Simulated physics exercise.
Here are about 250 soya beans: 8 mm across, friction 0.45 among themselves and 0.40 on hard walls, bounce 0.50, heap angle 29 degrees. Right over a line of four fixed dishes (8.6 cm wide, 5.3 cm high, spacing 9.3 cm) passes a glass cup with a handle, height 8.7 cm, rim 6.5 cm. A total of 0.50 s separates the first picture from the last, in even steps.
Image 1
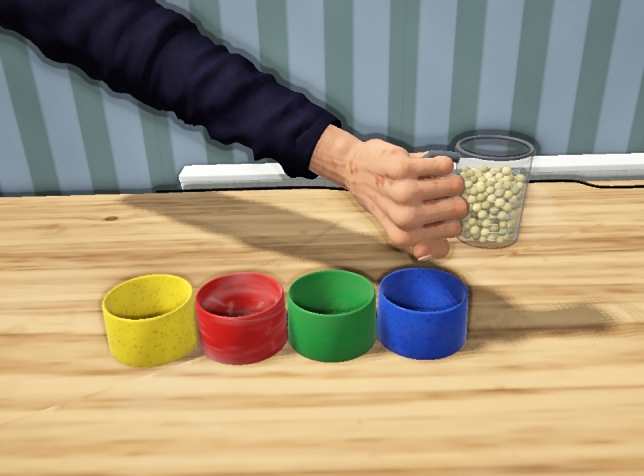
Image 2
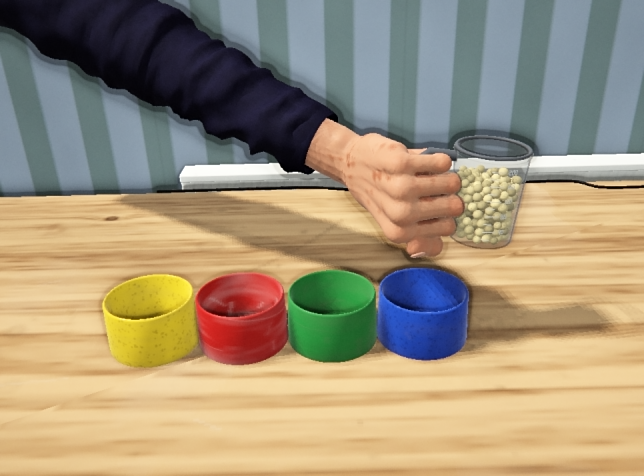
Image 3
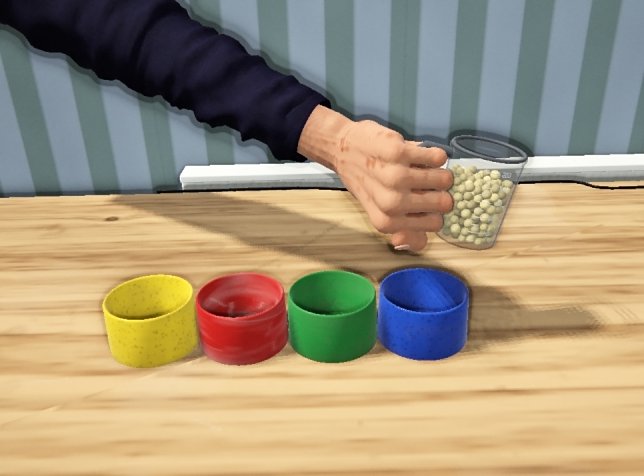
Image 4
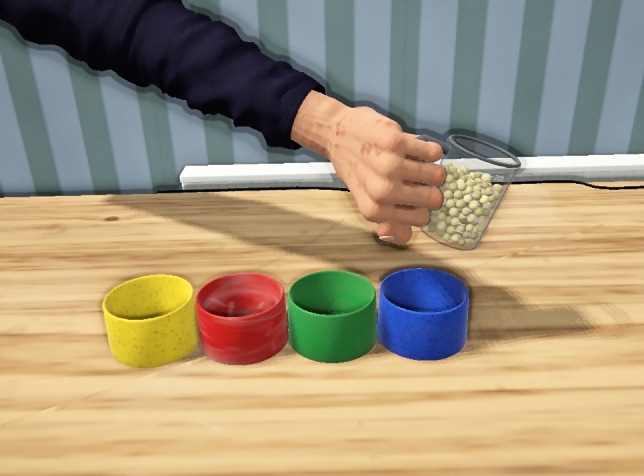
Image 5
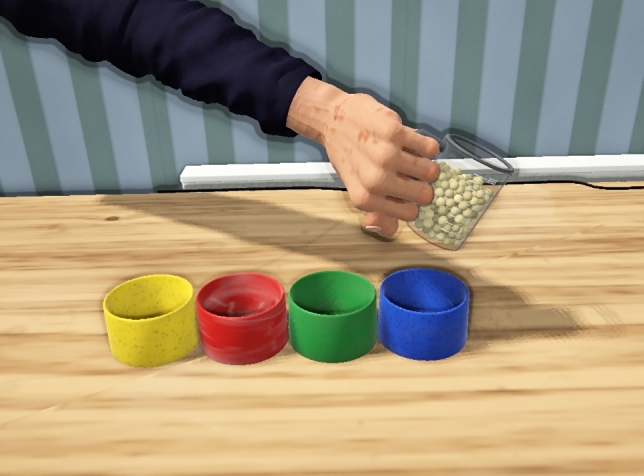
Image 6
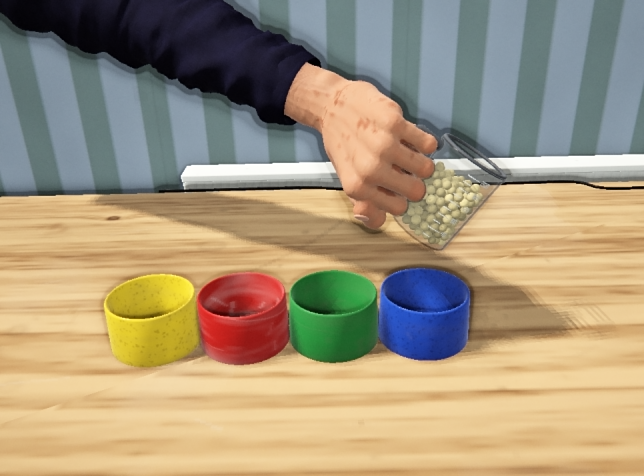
A hand in a dark blue sleeve reaches in from the upper left, holding a clear cup of pale beans above a light wooden table, seen from the front and slightly above, before a striped blue-green wall. Four small round dishes stand in a row below: yellow, red, green and blue from left to right. The hand moves the cup slightly left while steadily tilting its rim rightward, and the camera stays still.
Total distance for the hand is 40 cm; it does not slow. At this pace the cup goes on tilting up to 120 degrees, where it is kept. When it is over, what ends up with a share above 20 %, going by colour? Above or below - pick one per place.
Red: Below; blue: Above; green: Above; yellow: Below; counter: Below.
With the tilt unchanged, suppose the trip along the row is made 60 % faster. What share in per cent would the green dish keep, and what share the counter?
Green: 50; counter: 10.
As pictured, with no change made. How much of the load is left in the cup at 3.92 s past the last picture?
0 per cent.
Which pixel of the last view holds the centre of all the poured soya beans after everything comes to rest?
I'd put it at about (407, 326).
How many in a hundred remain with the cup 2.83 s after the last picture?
Somewhere close to 0 percent.
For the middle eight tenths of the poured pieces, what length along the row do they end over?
It spans about 12 centimetres along the dishes.
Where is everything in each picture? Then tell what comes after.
The first picture shows cup at (490, 192), tilt 0 degrees, lip at (531, 146), moved 0.0 cm; middle of the pieces at (487, 203); blue dish at (423, 289); green dish at (331, 292); red dish at (240, 294); yellow dish at (148, 297).
The second picture shows cup at (486, 193), tilt 3 degrees, lip at (529, 149), moved 0.4 cm; middle of the pieces at (483, 203).
The third picture shows cup at (476, 193), tilt 11 degrees, lip at (524, 155), moved 1.4 cm; middle of the pieces at (471, 203).
The fourth picture shows cup at (466, 194), tilt 18 degrees, lip at (518, 161), moved 2.3 cm; middle of the pieces at (460, 203).
The fifth picture shows cup at (456, 194), tilt 26 degrees, lip at (511, 167), moved 3.3 cm; middle of the pieces at (449, 203).
The sixth picture shows cup at (446, 194), tilt 33 degrees, lip at (503, 174), moved 4.3 cm; middle of the pieces at (438, 202); blue dish at (425, 290); green dish at (333, 292); red dish at (242, 294); yellow dish at (150, 296).
Then, 1.70 s after the last picture, tilt 120 degrees; cup holds 0 %, blue 60 %, green 30 %.
Then, 2.83 s after the last picture, tilt 120 degrees; cup holds 0 %, blue 60 %, green 30 %.
Then, 3.92 s after the last picture, tilt 120 degrees; cup holds 0 %, blue 60 %, green 30 %.
In the end, red 0 %, blue 60 %, green 30 %, yellow 0 %, counter 10 %.
